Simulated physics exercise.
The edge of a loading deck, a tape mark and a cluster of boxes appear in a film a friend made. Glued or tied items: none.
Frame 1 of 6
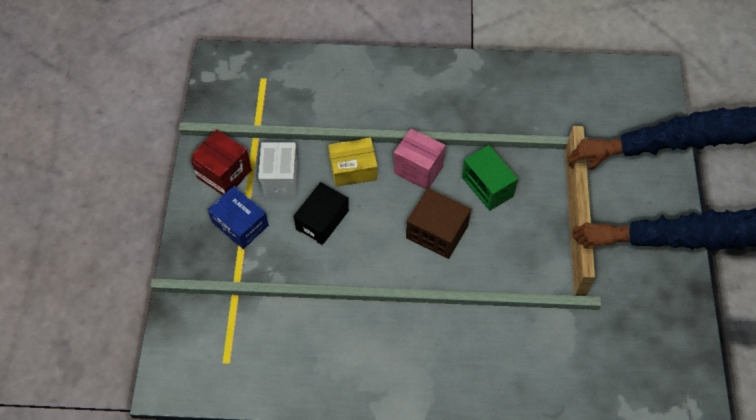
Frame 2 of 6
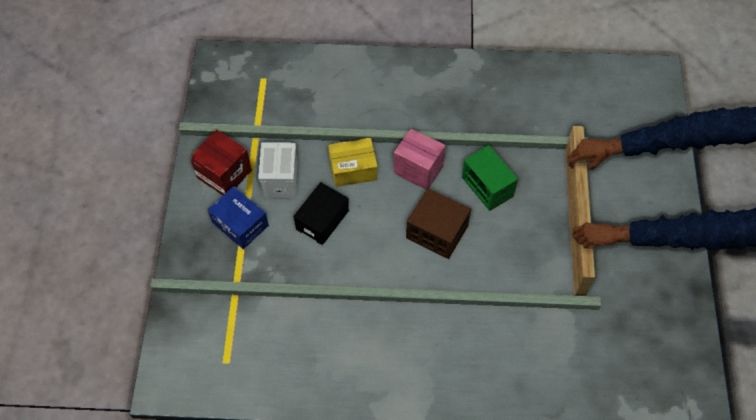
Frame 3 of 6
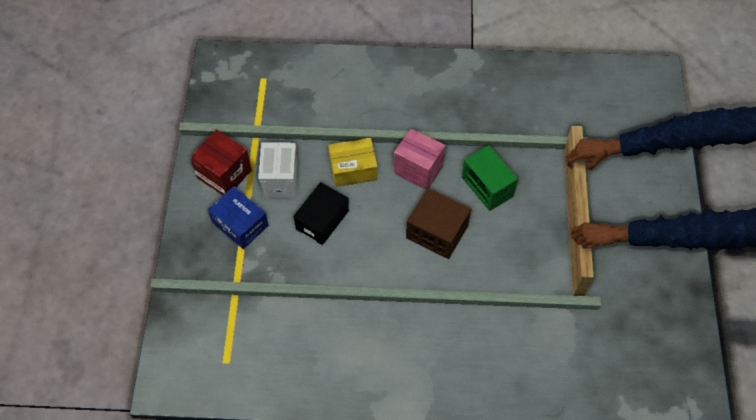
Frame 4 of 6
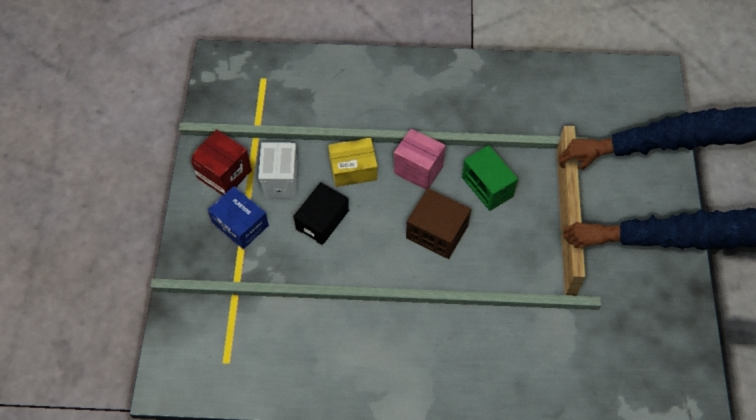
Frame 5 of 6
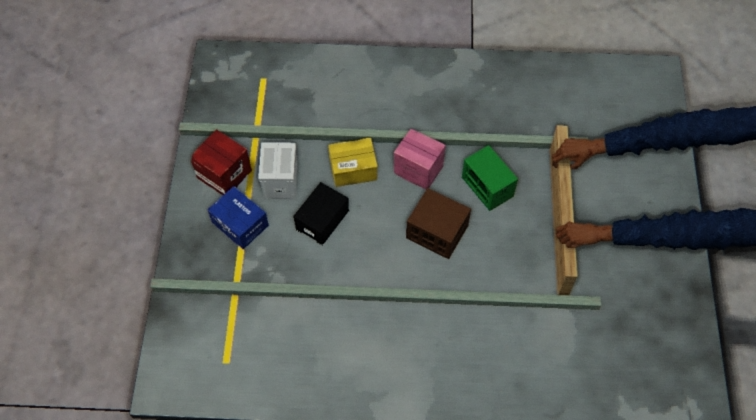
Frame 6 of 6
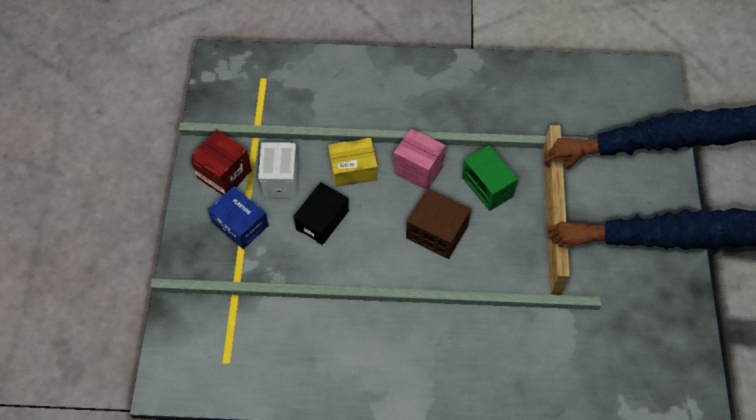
Two hands in dark blue sleeves reach in from the right, gripping a wooden plank set across two pale green rails on a worn grey deck, seen from above. Between the rails sit red, blue, white, black, yellow, pink, brown and green boxes, the leftmost near a yellow tape line. The hands hold still, then slide the plank slightly left, while the boxes and camera stay still.
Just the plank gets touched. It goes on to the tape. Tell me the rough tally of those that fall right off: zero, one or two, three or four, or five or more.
The drop count fails to reach five, yet passes two.
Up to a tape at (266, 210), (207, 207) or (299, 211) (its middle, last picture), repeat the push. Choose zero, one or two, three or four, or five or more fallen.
Result per tape, in order - three or four / more than four / either one or two.
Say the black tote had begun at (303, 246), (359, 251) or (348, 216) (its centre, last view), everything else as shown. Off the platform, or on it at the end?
In order of the places given, the black tote rests steady, then rests steady, then rests steady.
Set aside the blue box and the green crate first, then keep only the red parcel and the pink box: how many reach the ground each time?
In the first try 2, in the other 2.
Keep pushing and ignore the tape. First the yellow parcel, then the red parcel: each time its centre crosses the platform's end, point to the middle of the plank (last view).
Near (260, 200), then near (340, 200).
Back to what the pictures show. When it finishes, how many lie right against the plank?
Number: 2.
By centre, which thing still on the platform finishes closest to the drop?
The black tote is foremost.
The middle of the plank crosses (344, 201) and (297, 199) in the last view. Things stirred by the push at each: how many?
8, then 8.
Soon after, none off yet; red parcel at rest near (221, 163); blue box at rest near (239, 218); white tote at rest near (279, 172).
By the end, the number that fall off is three or four; fallen, yellow parcel, white tote, blue box and red parcel.
